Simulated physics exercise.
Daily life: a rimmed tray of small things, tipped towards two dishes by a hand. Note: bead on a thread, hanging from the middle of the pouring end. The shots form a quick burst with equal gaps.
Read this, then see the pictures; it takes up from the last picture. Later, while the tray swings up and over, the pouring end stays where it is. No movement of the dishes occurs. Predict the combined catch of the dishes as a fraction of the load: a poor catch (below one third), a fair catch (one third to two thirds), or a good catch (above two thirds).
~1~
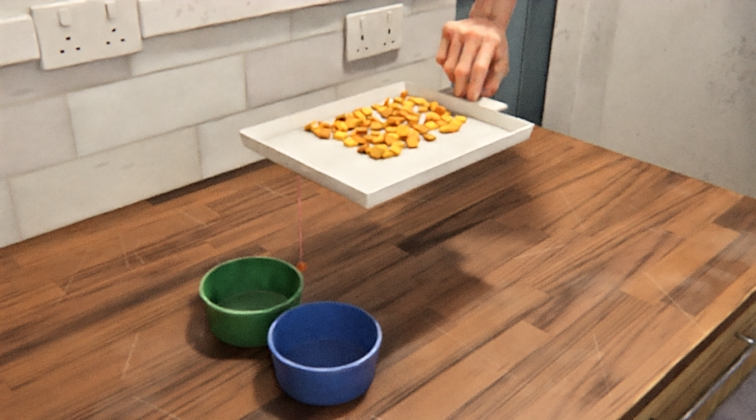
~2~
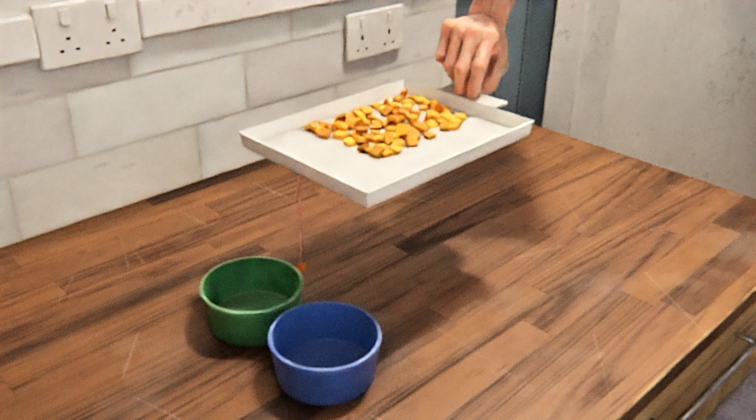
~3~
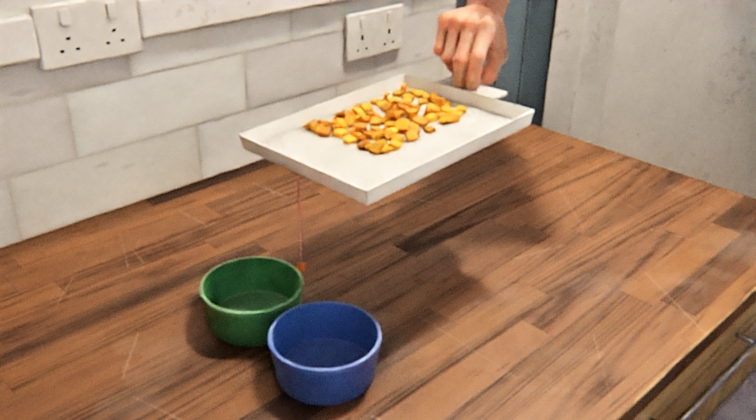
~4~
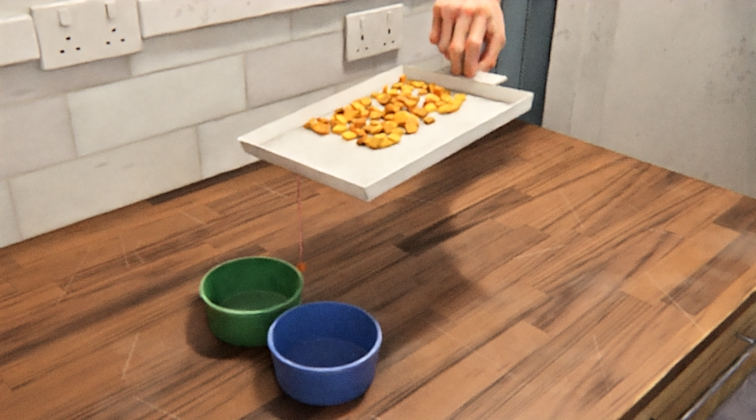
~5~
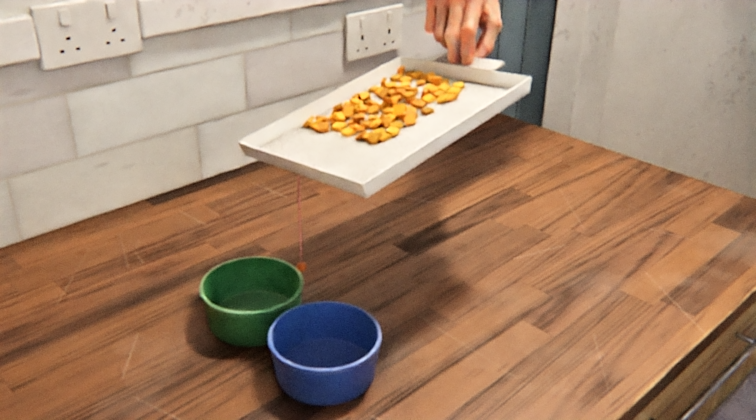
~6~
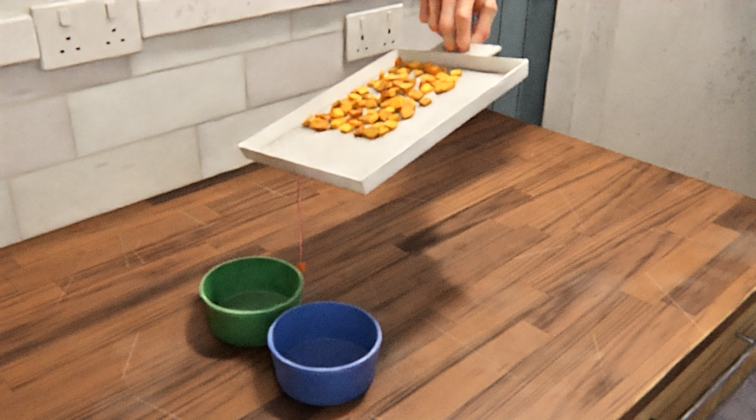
A poor catch.
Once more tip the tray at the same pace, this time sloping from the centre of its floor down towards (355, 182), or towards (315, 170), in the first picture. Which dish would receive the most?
So, first the one on the right side, and second the one on the left side.
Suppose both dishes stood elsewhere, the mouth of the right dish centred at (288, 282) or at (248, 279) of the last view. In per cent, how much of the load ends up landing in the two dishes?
Trial 1 around 70 percent, trial 2 around 30 percent.
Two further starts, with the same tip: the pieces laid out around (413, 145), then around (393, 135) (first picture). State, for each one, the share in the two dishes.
First try 20 %, second try 30 %.
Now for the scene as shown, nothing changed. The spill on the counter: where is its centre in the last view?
I'd put the middle at roughly (261, 277).
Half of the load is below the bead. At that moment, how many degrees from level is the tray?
At some 105 degrees.
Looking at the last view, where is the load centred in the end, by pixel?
Near (258, 279).
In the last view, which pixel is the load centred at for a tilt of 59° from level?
The load is centred about (282, 138).
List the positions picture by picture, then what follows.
Corners of the pouring end (243, 131) and (368, 191), level; middle of the load (386, 125), small crackers; left dish (211, 318); right dish (282, 374); bead on its thread (302, 267), in the first picture.
Corners of the pouring end (243, 132) and (368, 191), level; middle of the load (386, 123), in the second picture.
Corners of the pouring end (243, 134) and (367, 188), tipped barely, lowest at the left corner; middle of the load (386, 119), in the third picture.
Corners of the pouring end (242, 138) and (365, 185), tipped a little, lowest at the left corner; middle of the load (385, 113), in the fourth picture.
Corners of the pouring end (242, 141) and (363, 181), tipped a little, lowest at the left corner; middle of the load (384, 106), in the fifth picture.
Corners of the pouring end (242, 145) and (361, 178), tipped clearly, lowest at the left corner; middle of the load (382, 100); left dish (211, 318); right dish (282, 374), in the sixth picture.
Just after the last frame, tray tipped steeply; almost all on the tray; about a tenth in the air.
A moment on, tray tipped right over; roughly two thirds on the tray; just a few in the left dish; roughly a quarter outside both; about a tenth in the air.
Further on, tray tipped past a quarter turn; about a tenth in the left dish; the larger part outside both.
When it is over, tray tipped past a quarter turn; not one in the right dish; about a tenth in the left dish; the larger part outside both.
